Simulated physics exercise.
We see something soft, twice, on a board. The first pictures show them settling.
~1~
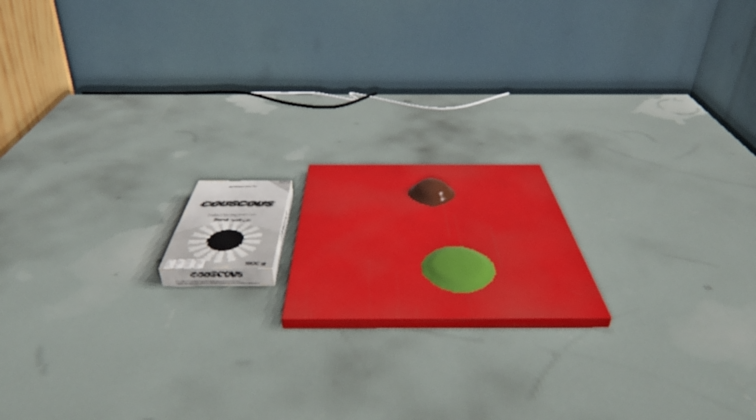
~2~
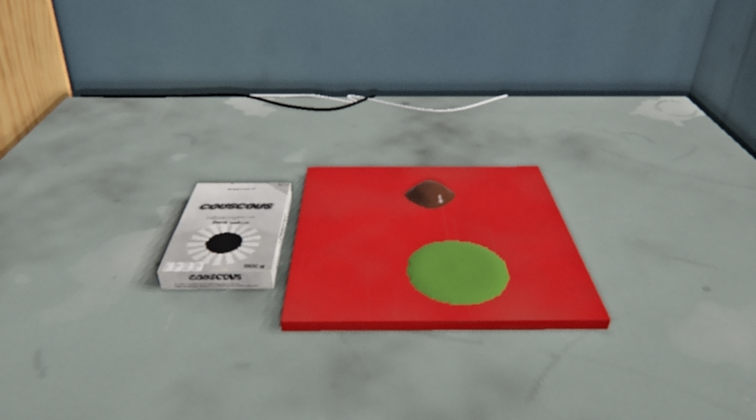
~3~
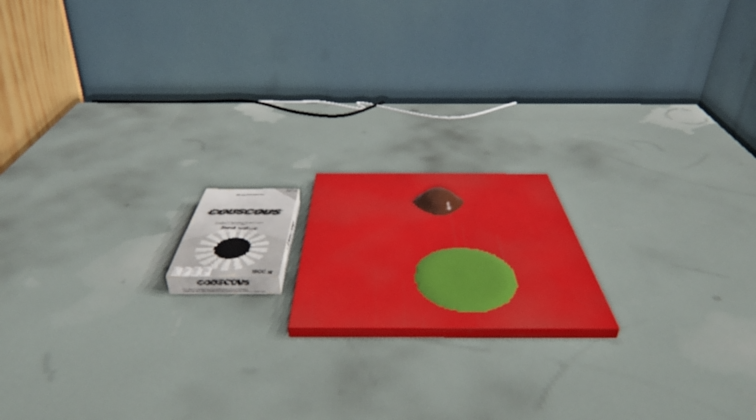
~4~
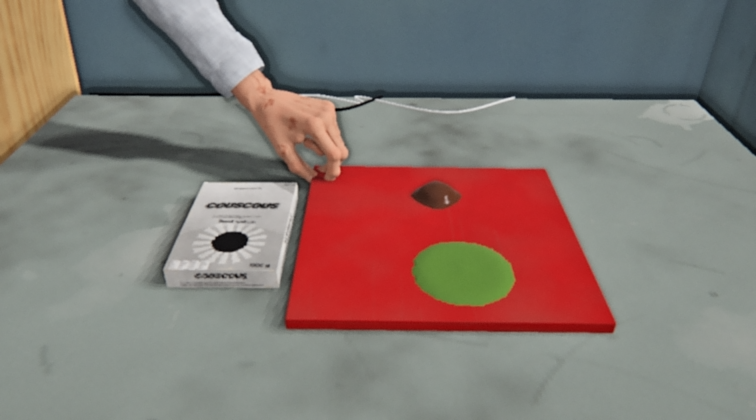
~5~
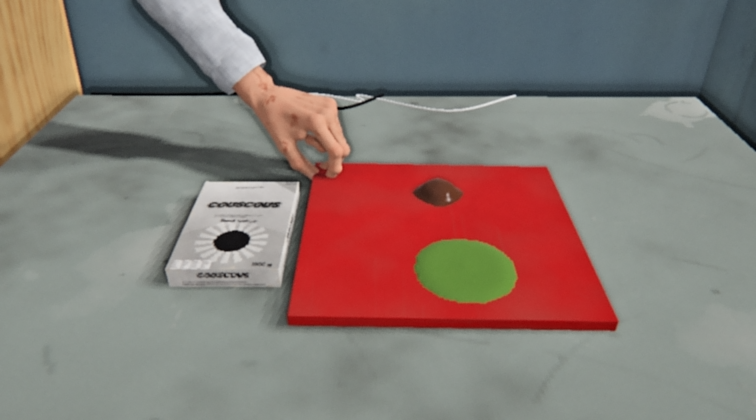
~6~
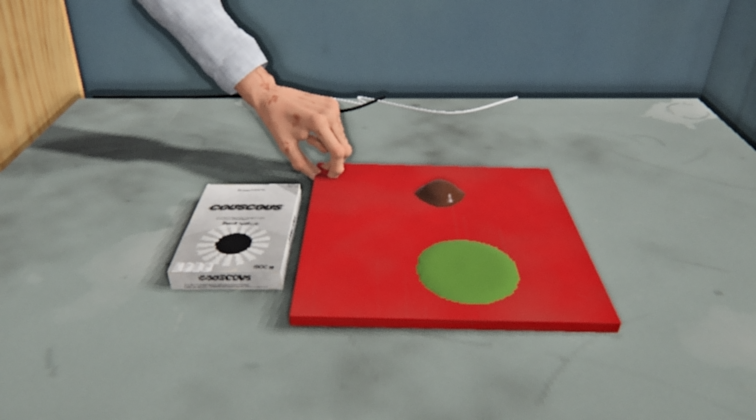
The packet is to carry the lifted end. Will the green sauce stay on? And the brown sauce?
The green sauce keeps clear of the edge and the brown sauce keeps clear of the edge.
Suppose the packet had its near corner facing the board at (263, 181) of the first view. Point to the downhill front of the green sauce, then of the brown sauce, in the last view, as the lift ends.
In turn (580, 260) and (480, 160).
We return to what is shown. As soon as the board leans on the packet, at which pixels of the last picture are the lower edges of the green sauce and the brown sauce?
The first near (515, 265), the second near (461, 188).
Next, slope about 5°; the green sauce has not moved; the brown sauce has not moved.
After that, the green sauce has not moved; the brown sauce has not moved.
Finally, slope about 5°; the green sauce has not moved; the brown sauce has not moved.
